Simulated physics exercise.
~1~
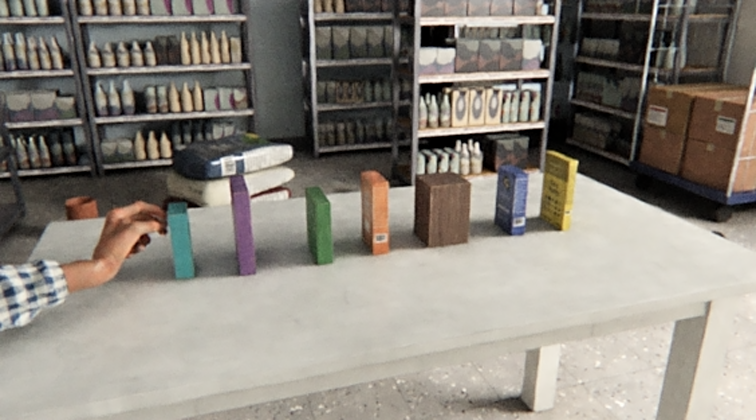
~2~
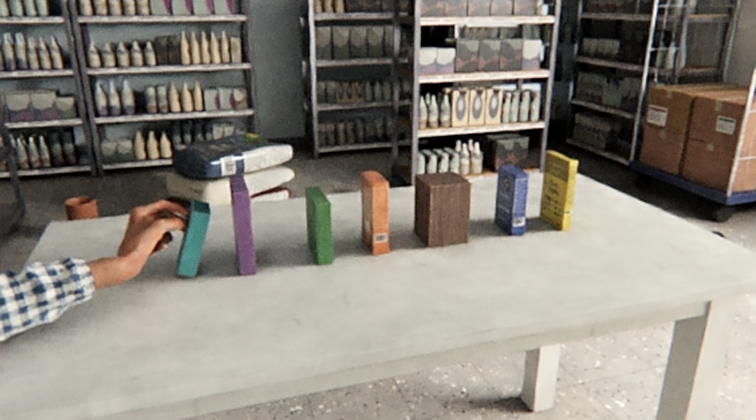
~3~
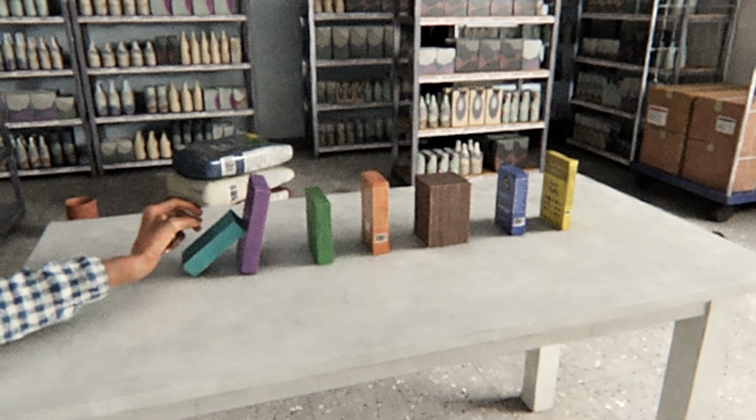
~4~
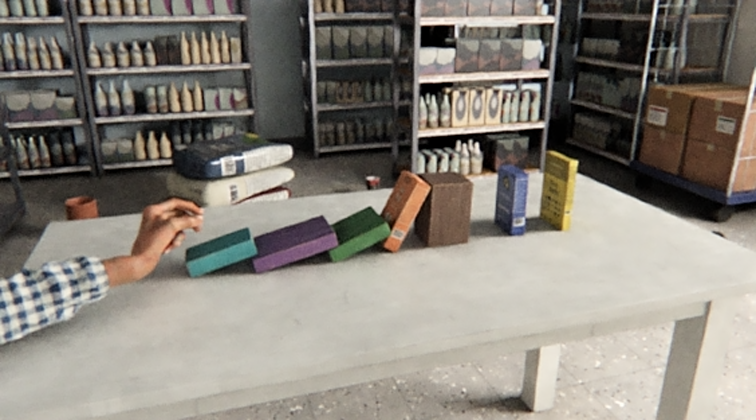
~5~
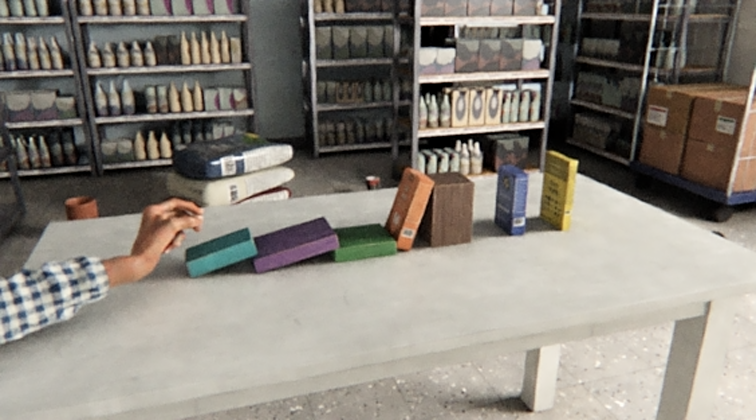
In a storeroom lined with shelves of bottles and boxes, seven upright blocks and packets stand in a row on a pale table. A hand in a checked sleeve at the left tips the turquoise block to the right, then stays still beside it. The turquoise block leans into the purple board, which tilts and falls towards the green board. The green board topples too, and the orange packet tips against the brown block. At the end, the turquoise, purple and green pieces lie toppled, the orange packet leans on the brown block, and the blue and yellow packets still stand.
